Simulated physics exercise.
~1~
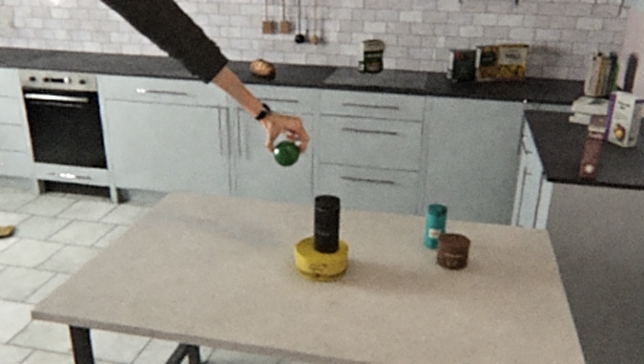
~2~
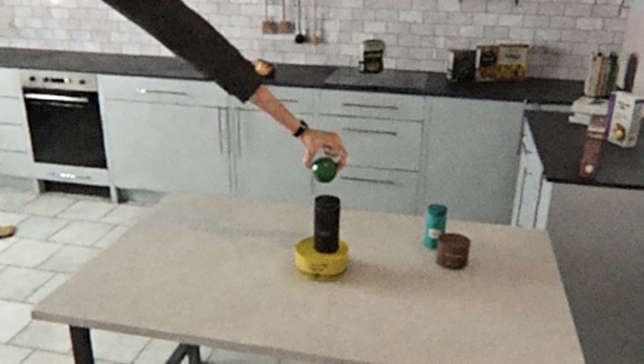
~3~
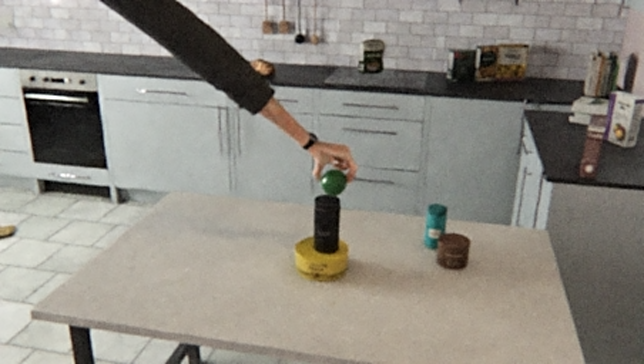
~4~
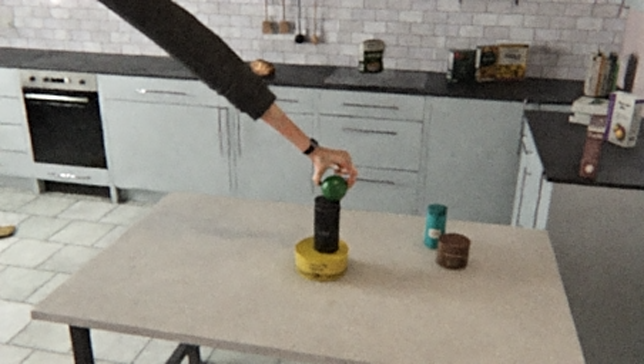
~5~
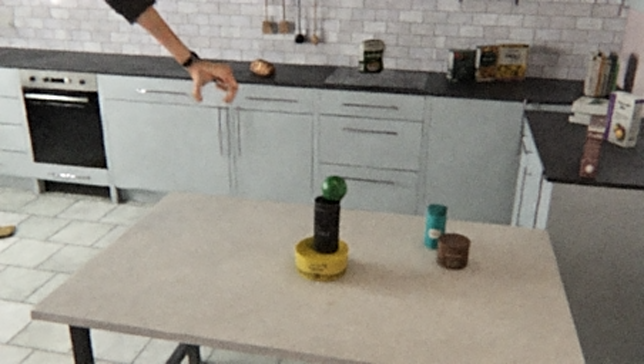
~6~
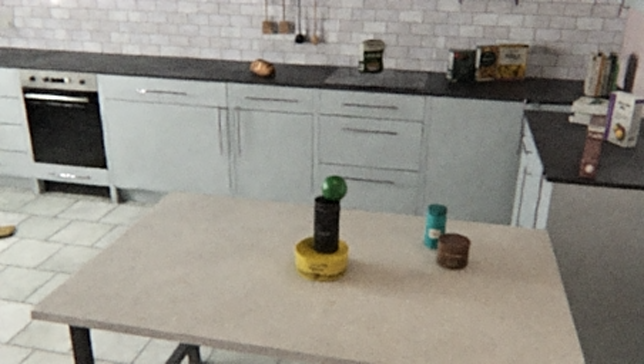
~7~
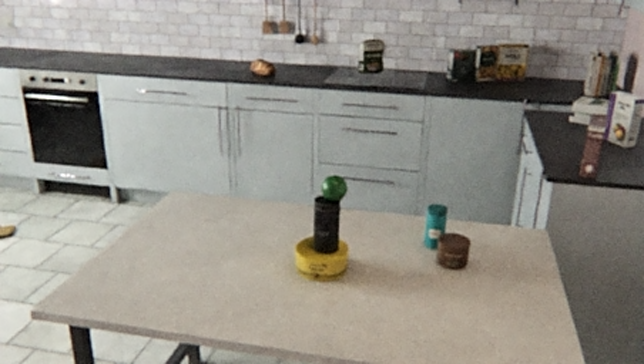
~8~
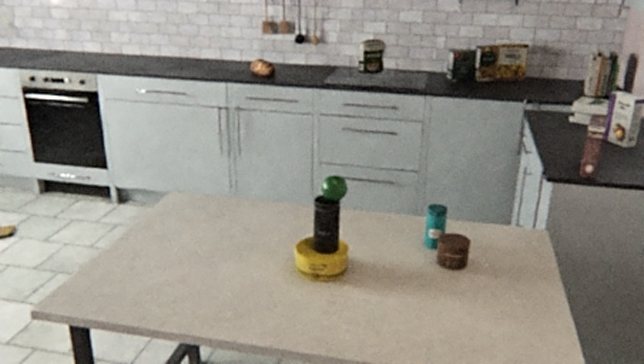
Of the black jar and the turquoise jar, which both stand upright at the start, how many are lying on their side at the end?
None of them are lying on their side, as both the black jar and the turquoise jar are still upright at the end.
